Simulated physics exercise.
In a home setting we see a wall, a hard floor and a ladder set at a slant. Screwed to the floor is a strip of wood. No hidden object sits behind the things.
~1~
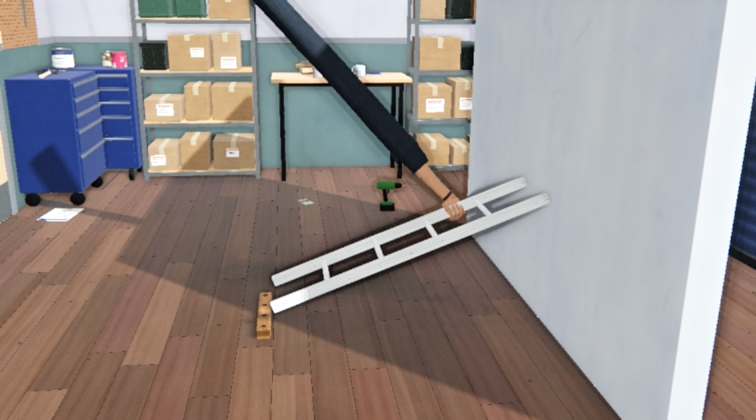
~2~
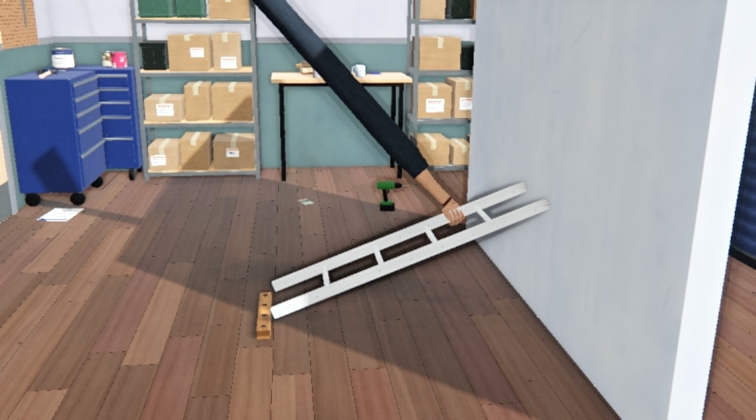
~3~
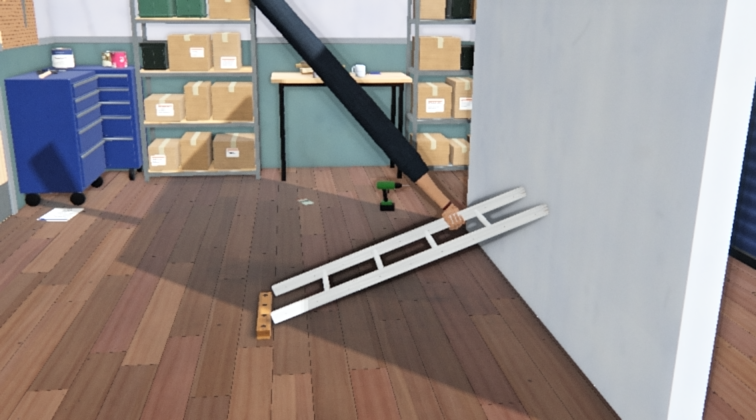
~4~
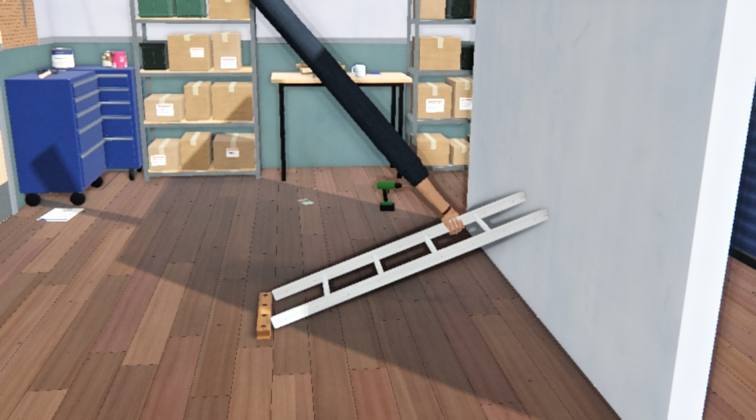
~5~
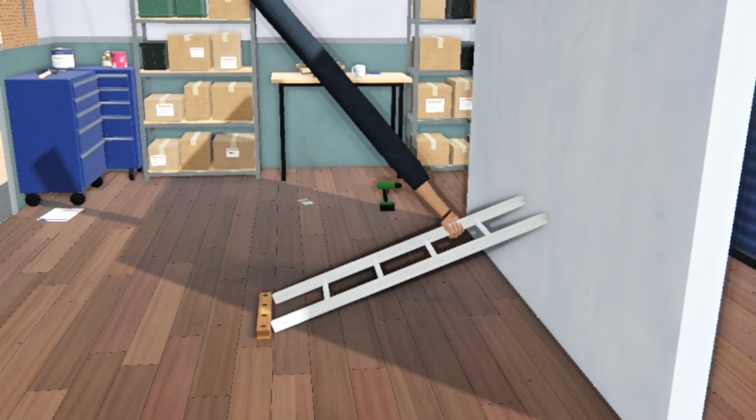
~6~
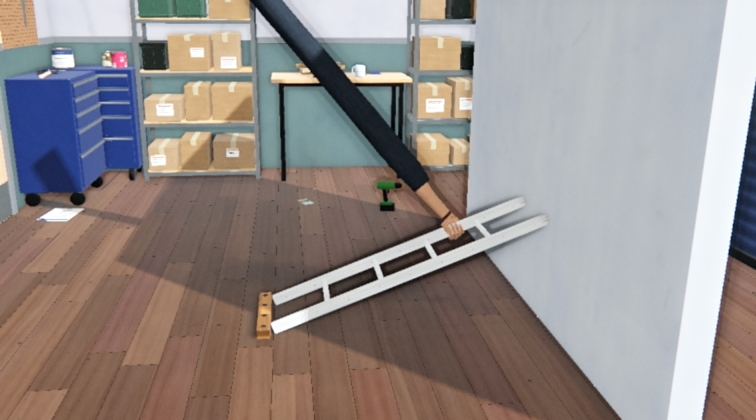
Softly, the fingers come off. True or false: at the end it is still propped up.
True.
Then, 0.10 s on from there, white ladder moving near (404, 263).
In the end, the white ladder stays up, near (404, 264).
